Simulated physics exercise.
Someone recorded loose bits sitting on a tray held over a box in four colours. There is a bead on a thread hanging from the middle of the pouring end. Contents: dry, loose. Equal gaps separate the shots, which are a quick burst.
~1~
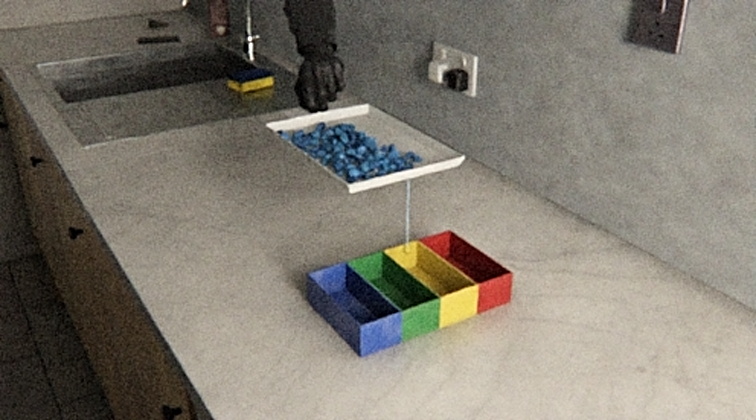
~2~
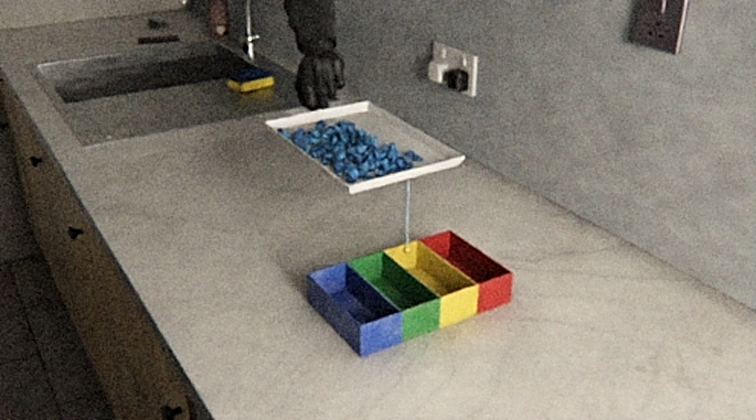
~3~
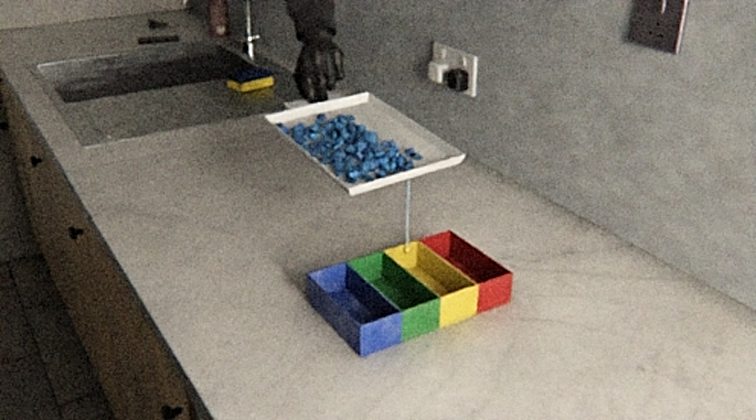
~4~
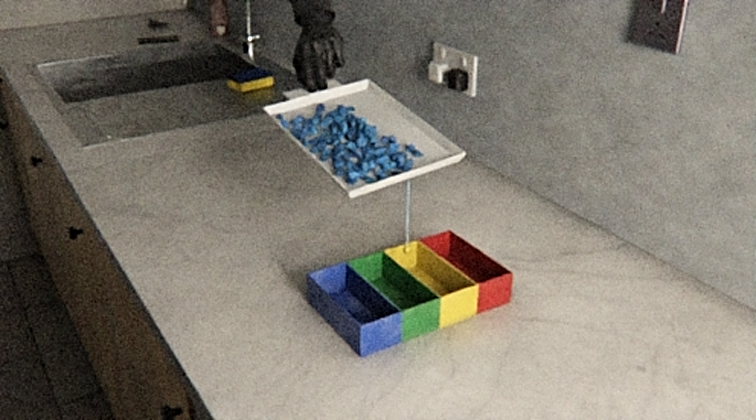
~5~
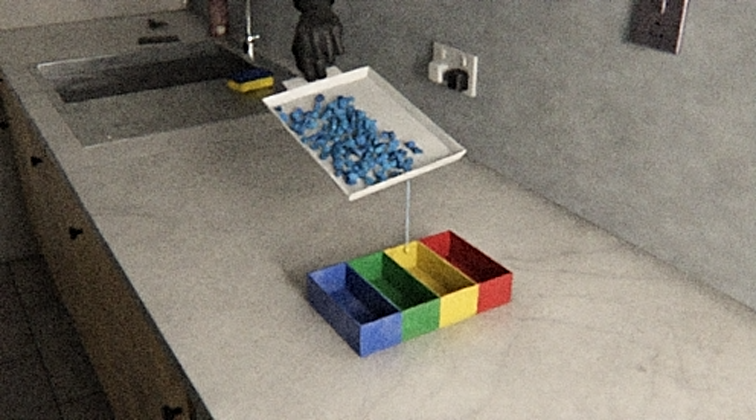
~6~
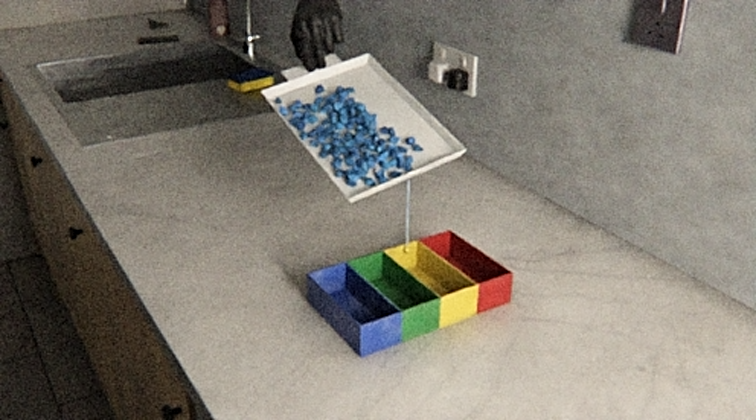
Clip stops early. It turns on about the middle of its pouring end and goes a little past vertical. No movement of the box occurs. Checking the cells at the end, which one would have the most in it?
The blue cell would have the most in it.
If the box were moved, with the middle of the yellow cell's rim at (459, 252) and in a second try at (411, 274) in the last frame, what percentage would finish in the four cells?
In order: 30 per cent and 100 per cent.
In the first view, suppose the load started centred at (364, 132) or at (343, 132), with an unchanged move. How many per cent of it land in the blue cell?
First case: Close to 60 %; second case: Close to 60 %.
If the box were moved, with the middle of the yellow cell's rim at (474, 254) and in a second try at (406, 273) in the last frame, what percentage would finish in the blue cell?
In order, 20 % and 20 %.
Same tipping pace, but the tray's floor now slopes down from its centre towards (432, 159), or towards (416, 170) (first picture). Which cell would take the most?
So, in order: The red cell, then that red cell.
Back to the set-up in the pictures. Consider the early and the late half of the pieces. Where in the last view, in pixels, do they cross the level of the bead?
(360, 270) first, (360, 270) later.
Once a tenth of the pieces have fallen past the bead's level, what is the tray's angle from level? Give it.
Around 70° of tilt.
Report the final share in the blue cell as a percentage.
It works out at some 60 %.
Soon after the last picture, tray tipped steeply; most on the tray; a stray few in the blue cell; a stray few in the green cell; a stray few in the yellow cell; about a quarter falling or outside the box.
A little later, tray tipped past a quarter turn; about two thirds in the blue cell; about a quarter in the green cell; a stray few in the yellow cell; a small part falling or outside the box.
Later still, tray tipped past a quarter turn; about two thirds in the blue cell; about a quarter in the green cell; a stray few in the yellow cell; a small part falling or outside the box.
At rest, tray tipped past a quarter turn; about two thirds in the blue cell; about a quarter in the green cell; a stray few in the yellow cell; none in the red cell; a small part outside the box.
